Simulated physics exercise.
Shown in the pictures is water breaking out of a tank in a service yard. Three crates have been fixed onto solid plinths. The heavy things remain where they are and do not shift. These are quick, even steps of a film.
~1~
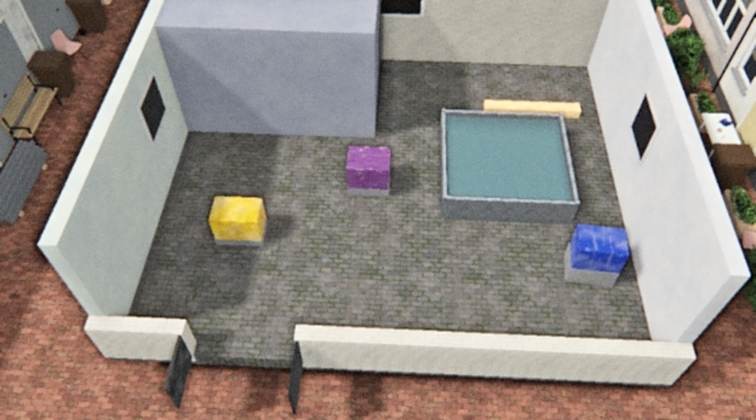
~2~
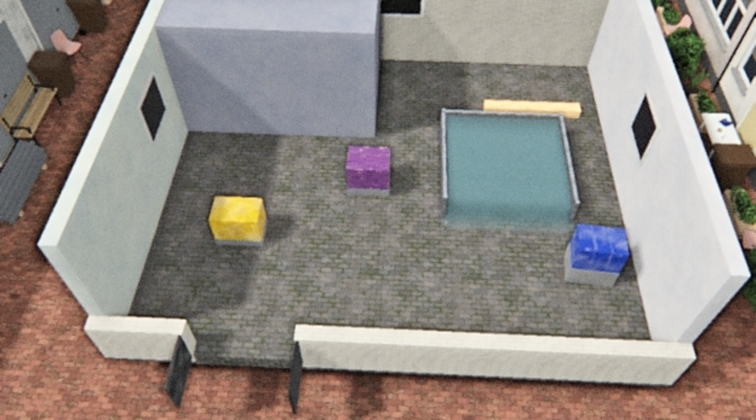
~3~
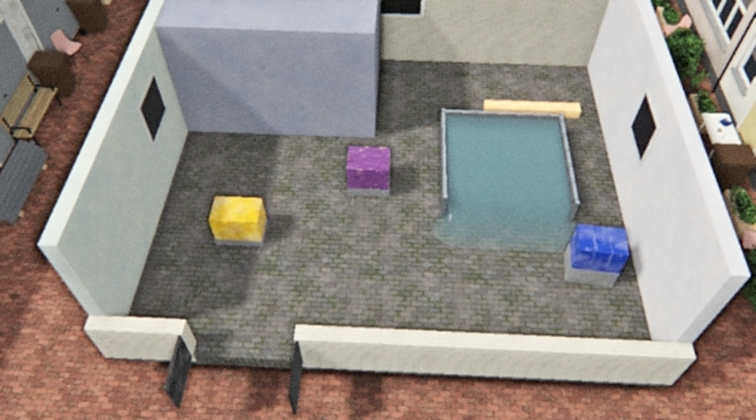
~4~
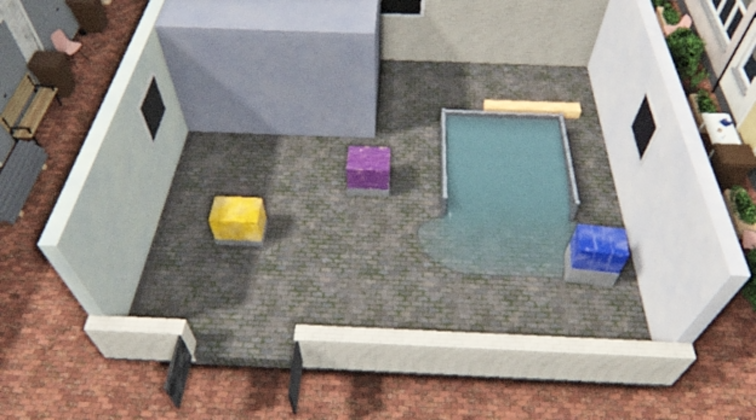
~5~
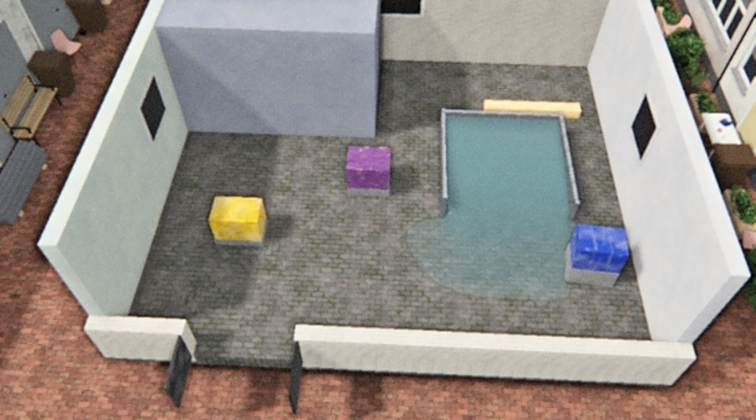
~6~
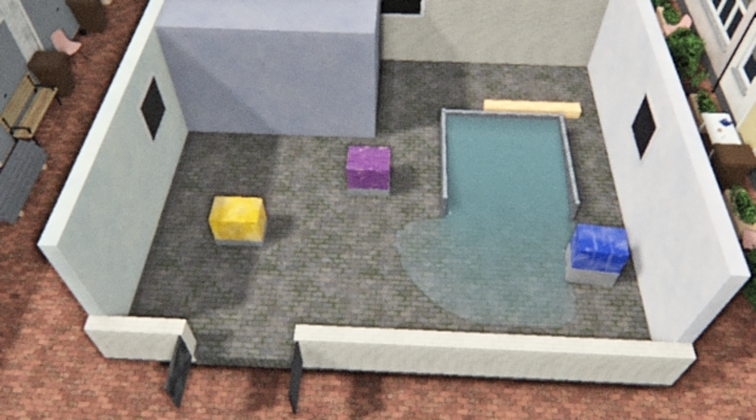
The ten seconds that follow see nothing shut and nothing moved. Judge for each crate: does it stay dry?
The yellow crate will come through untouched; the blue crate will come through untouched; the purple crate will come through untouched.
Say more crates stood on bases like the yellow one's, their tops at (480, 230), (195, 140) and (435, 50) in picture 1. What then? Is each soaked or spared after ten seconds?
Well, the first one gets caught, the next one stays clear of it, and the final one stays clear of it.
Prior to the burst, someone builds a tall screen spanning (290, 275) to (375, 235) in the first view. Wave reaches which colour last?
The purple crate is last.
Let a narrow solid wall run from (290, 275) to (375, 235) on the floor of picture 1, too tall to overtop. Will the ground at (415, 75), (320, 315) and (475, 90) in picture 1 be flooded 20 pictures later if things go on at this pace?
Outcome by spot, in order - unwatered, watered, unwatered.
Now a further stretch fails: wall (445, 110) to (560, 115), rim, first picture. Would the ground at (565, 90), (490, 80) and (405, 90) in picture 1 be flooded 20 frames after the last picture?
In sequence: Inundated, inundated, inundated.
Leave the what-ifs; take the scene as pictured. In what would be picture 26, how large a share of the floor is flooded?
My estimate is roughly 40 percent.
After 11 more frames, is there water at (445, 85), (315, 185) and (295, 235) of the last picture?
First spared, second spared, third spared.
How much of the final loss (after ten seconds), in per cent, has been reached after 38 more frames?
About 40 %.
A moment on, water covers 20 % of the floor; the yellow crate not reached, the blue crate water round its plinth, the purple crate not reached.
Next, water covers 30 % of the floor; the yellow crate not reached, the blue crate water round its plinth, the purple crate not reached.
Then, water covers 40 % of the floor; the yellow crate not reached, the blue crate water round its plinth, the purple crate not reached.
Later, water covers 70 % of the floor; the yellow crate water round its plinth, the blue crate water round its plinth, the purple crate water round its plinth.
In the end, water covers 95 % of the floor; the yellow crate stayed above the water, the blue crate stayed above the water, the purple crate stayed above the water.
